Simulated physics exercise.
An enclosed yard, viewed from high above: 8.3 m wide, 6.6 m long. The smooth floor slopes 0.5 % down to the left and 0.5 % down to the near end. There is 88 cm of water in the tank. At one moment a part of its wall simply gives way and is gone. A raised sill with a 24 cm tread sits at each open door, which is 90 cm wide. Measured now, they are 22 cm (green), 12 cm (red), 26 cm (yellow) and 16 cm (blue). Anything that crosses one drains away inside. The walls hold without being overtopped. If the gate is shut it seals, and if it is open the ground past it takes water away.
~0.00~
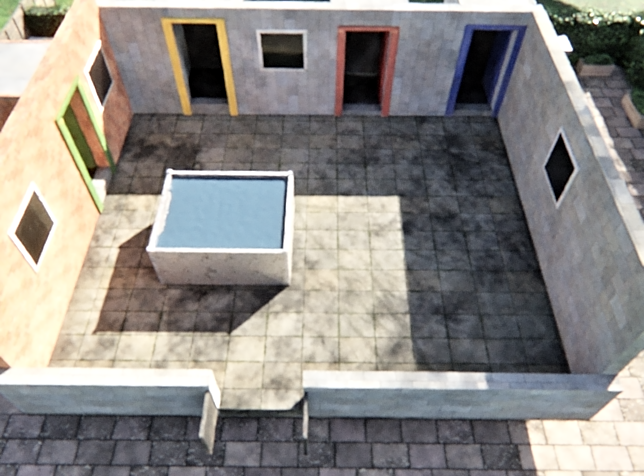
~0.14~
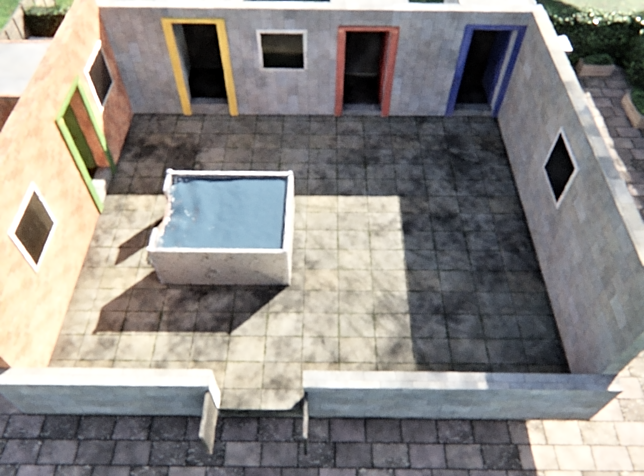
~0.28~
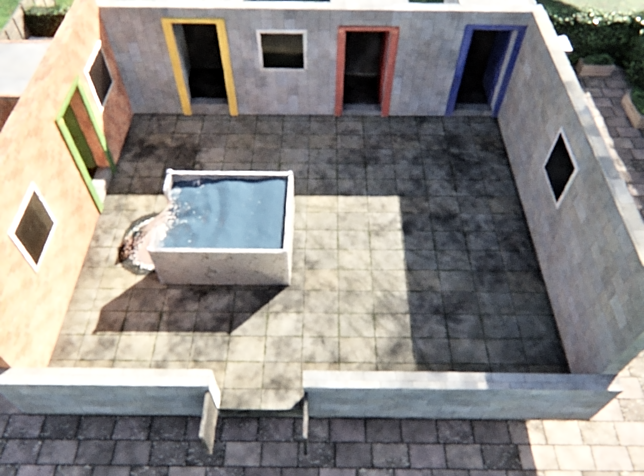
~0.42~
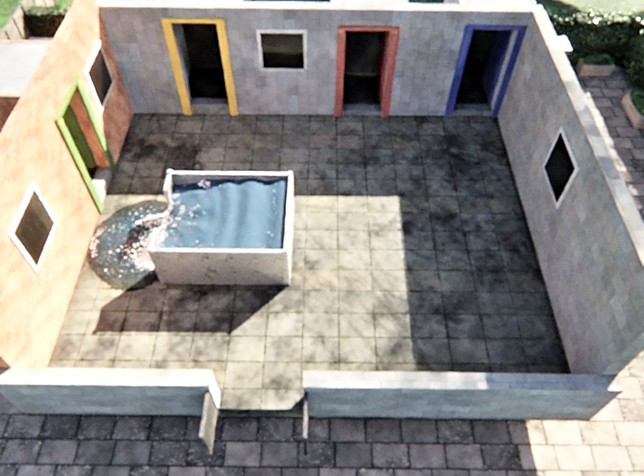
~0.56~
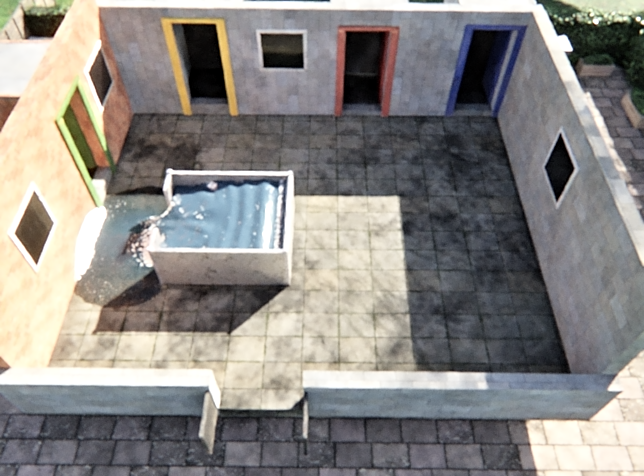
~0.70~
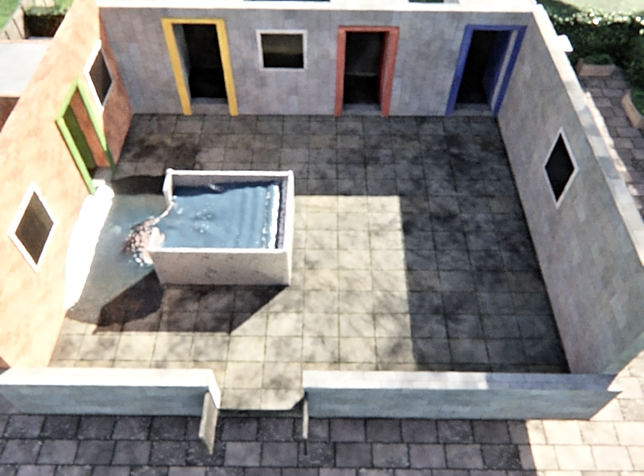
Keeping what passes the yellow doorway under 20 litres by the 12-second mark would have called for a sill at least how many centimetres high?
It would have called for about 12.5 cm.
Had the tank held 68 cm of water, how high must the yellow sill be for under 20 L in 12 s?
Around 8.5 cm high.
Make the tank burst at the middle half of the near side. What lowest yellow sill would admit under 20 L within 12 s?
A height of around 8.5 cm.
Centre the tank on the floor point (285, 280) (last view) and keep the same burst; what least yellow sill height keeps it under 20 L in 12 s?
In that case about 10.0 cm.
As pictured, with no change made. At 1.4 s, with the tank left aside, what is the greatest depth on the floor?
Max depth: Near 55 cm.
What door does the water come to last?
It's the blue one.
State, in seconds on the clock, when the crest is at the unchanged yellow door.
The depth peaks at about 2.8 seconds.
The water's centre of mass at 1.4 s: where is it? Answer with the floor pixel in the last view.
The balance point sits at roughly (185, 244).
After 1.4 s water covers 15 % of the floor, deepest (55 cm) near (100, 242); it has not reached the yellow door.
After 3.0 s water covers 35 % of the floor, deepest (35 cm) near (39, 391); 19 cm at the yellow door, 0 litres in over its 26 cm sill.
After 12.0 s water covers 100 % of the floor, deepest (12 cm) near (366, 383); 5 cm at the yellow door, 0 litres in over its 26 cm sill.
At the yellow door as built, the water arrived by 2.1 s and peaked near 20 cm at 2.8 s.
Run again over the same 12 s with other heights there, 40 litres in over 10 cm, 12 litres over 14 cm. The limit of 20 litres is kept from about 12.5 cm up.
